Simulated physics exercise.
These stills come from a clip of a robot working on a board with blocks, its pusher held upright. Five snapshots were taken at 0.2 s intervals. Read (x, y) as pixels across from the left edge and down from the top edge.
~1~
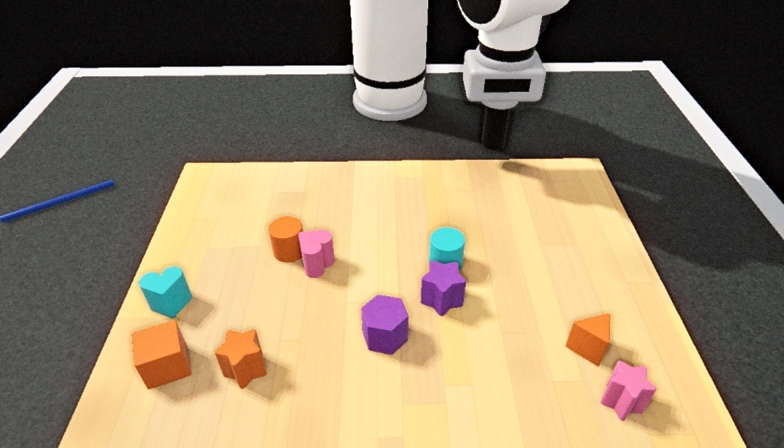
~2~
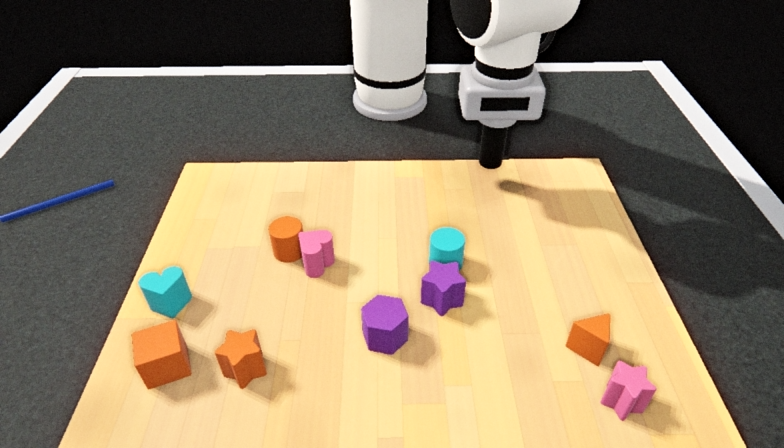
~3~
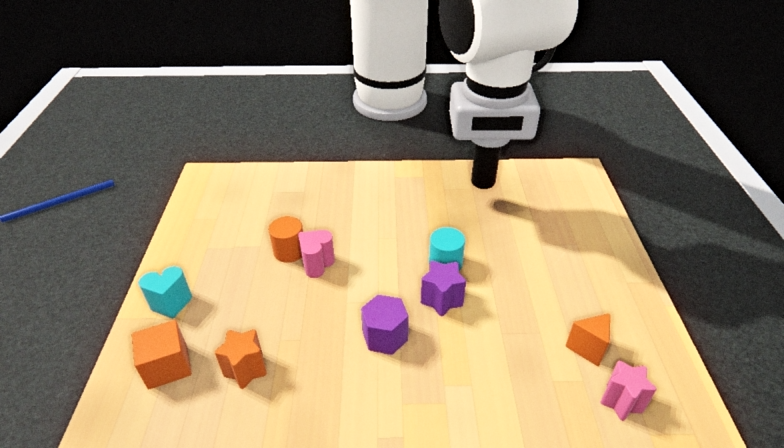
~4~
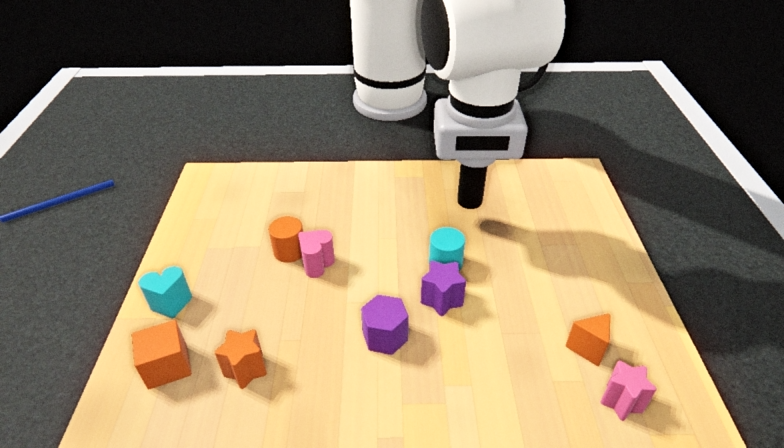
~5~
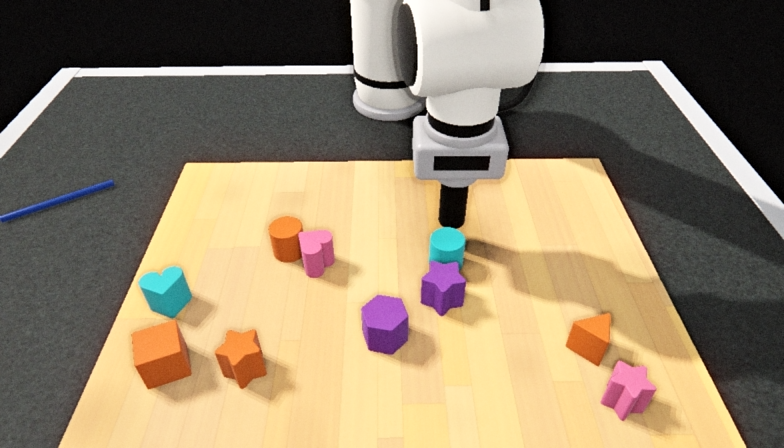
A white robot arm with a black-tipped pusher moves above a pale wooden board on a dark grey table, seen from a fixed, raised view facing its base. Orange, pink, turquoise and purple blocks sit scattered across the board, with a blue stick at left. The arm moves toward the viewer and slightly left, bringing its tip just behind the turquoise round block, while the blocks stay still.
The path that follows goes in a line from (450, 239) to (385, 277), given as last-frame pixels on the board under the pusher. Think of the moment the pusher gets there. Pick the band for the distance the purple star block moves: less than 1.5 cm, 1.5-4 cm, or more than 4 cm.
Short of 1.5 cm.
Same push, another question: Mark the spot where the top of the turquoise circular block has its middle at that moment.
I think it will end close to (439, 251).
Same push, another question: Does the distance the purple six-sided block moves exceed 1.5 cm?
I'd say no.
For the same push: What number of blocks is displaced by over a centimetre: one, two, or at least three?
It will shift just one block.
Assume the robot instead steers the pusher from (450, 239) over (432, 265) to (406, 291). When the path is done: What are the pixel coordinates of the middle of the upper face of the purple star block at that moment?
Final place: (450, 311).
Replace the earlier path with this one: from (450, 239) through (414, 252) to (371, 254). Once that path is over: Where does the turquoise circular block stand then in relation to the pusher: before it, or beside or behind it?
Slipped clear.
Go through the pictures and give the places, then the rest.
In the first picture, lower end of the pusher at (493, 145), tops of blocks, purple six-sided block at (385, 312), purple star block at (444, 274), turquoise circular block at (448, 238).
In the second picture, pusher at (490, 164), blocks as before.
In the third picture, pusher at (483, 183), blocks as before.
In the fourth picture, pusher at (470, 203), blocks as before.
In the fifth picture, pusher at (451, 222), purple six-sided block at (385, 312), purple star block at (444, 274), turquoise circular block at (448, 238).
The first path, step by step. Halfway along, pusher at (419, 240); purple star block at (444, 277); turquoise circular block at (439, 251).
At the end, pusher at (384, 259); purple six-sided block not moved; purple star block at (444, 277); turquoise circular block at (439, 251).
